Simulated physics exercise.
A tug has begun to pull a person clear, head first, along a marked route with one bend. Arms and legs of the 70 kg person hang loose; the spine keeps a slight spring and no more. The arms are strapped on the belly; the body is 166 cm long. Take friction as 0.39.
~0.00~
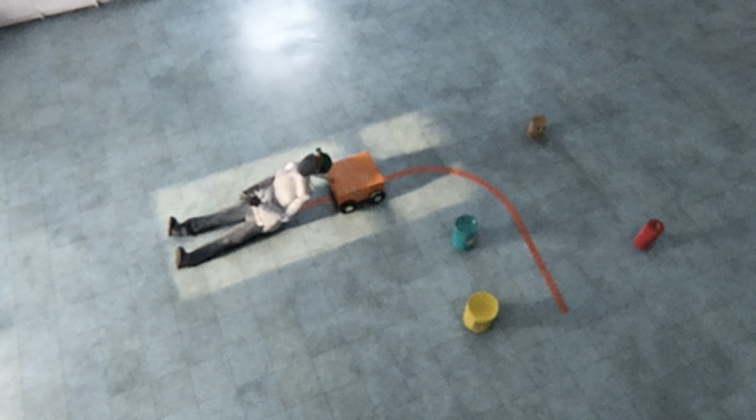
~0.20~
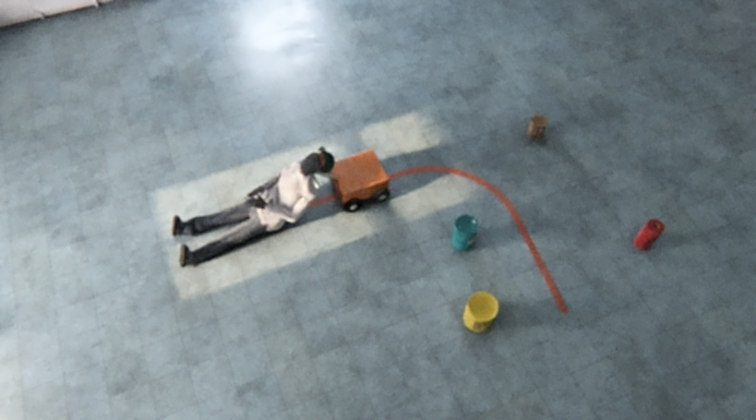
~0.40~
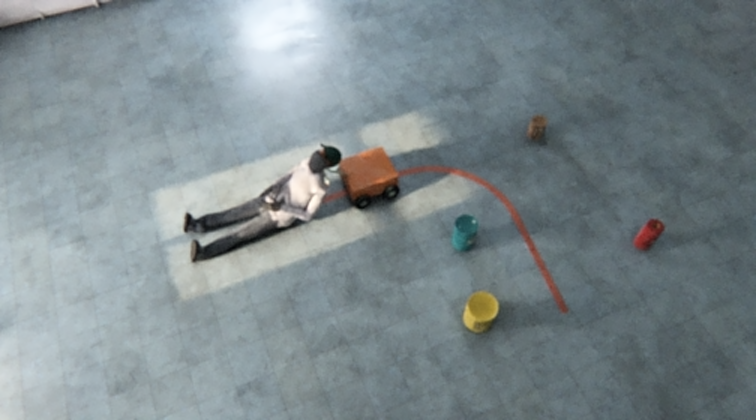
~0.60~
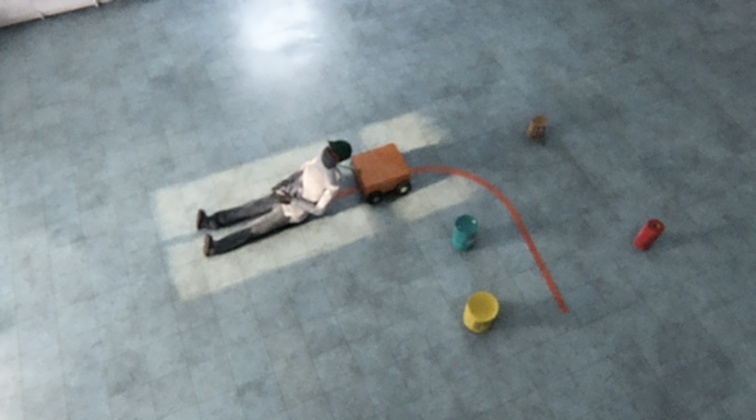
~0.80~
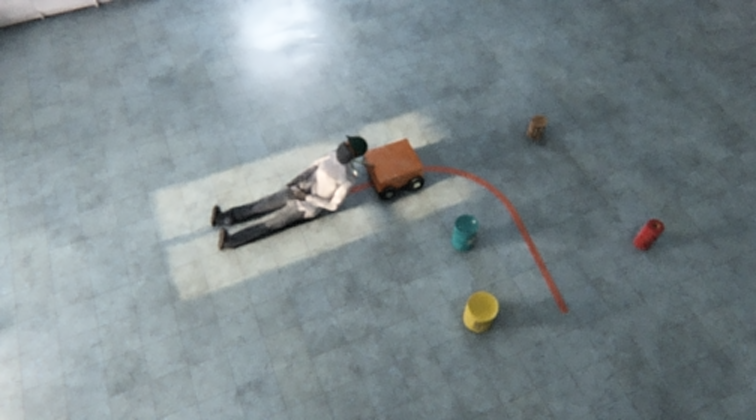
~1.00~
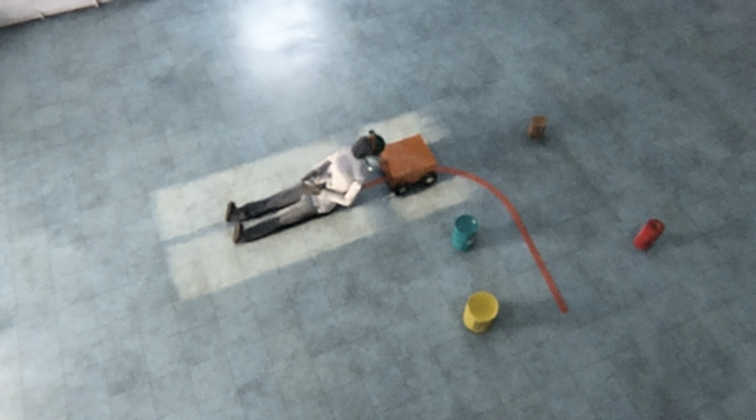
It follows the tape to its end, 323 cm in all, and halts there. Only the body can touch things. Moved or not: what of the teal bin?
In the end the teal bin stays put.
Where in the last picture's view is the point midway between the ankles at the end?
At about (487, 211).
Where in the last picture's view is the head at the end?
At about (594, 299).
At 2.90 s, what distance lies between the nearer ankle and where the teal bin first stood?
Some 100 cm.
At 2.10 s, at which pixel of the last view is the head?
At about (453, 125).
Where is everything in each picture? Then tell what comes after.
Teal bin (465, 233), red post (649, 235), yellow bucket (480, 312), end of the tape (567, 315), in the first picture.
Teal bin (465, 233), red post (649, 235), yellow bucket (480, 312); 4 cm hauled, in the second picture.
Teal bin (465, 233), red post (649, 235), yellow bucket (480, 312); 14 cm hauled, in the third picture.
Teal bin (465, 233), red post (649, 235), yellow bucket (480, 312); 26 cm hauled, in the fourth picture.
Teal bin (465, 233), red post (649, 235), yellow bucket (480, 312); 39 cm hauled, in the fifth picture.
Teal bin (465, 233), red post (649, 235), yellow bucket (480, 312), end of the tape (567, 315); 53 cm hauled, in the sixth picture.
After 2.10 s the teal bin is where it stood, near (465, 233) in the last picture's view; the nearer ankle is 130 cm from that spot.
After 2.90 s the teal bin is where it stood, near (465, 233) in the last picture's view; the nearer ankle is 99 cm from that spot.
After 3.60 s the teal bin is where it stood, near (465, 233) in the last picture's view; the nearer ankle is 77 cm from that spot.
After 4.30 s the teal bin is where it stood, near (465, 233) in the last picture's view; the red post where it stood; the nearer ankle is 51 cm from that spot.
By 5.1 s, teal bin stays put; yellow bucket stays put; brown can stays put; red post stays put.
